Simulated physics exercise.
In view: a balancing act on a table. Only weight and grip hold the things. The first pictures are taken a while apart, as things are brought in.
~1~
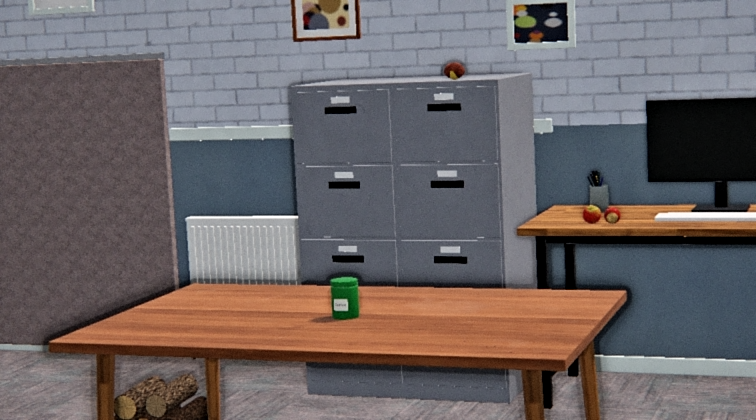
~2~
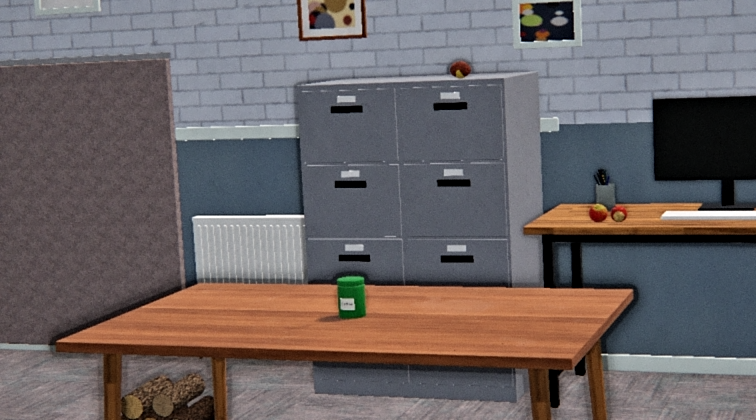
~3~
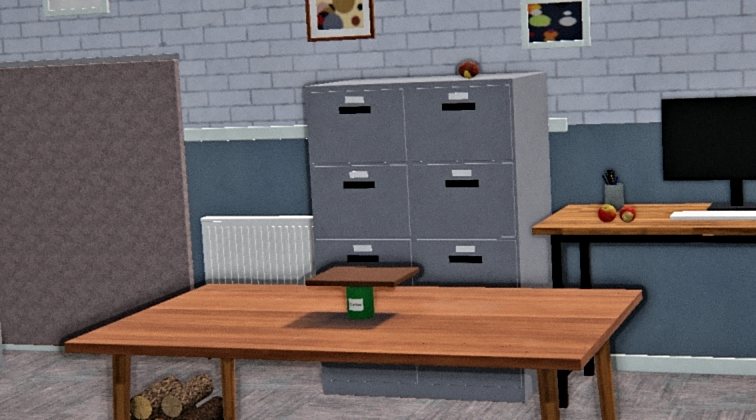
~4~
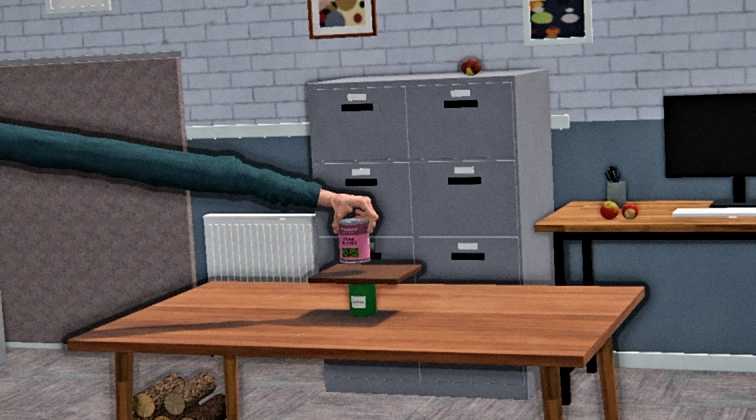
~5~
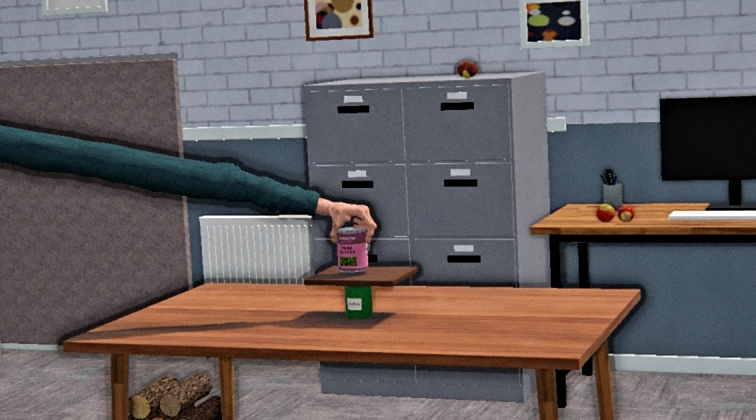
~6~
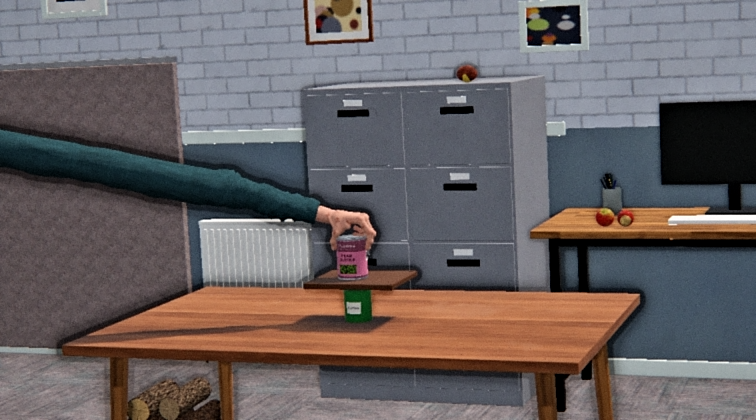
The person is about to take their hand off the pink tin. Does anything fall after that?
It stays up.
Then, 0.20 s on from there, no change.
Then, 0.50 s on from there, pink tin resting near (352, 258).
In the end, all 3 unmoved. At the end, from the last picture's camera, pink tin near (352, 258). The stack keeps its balance.
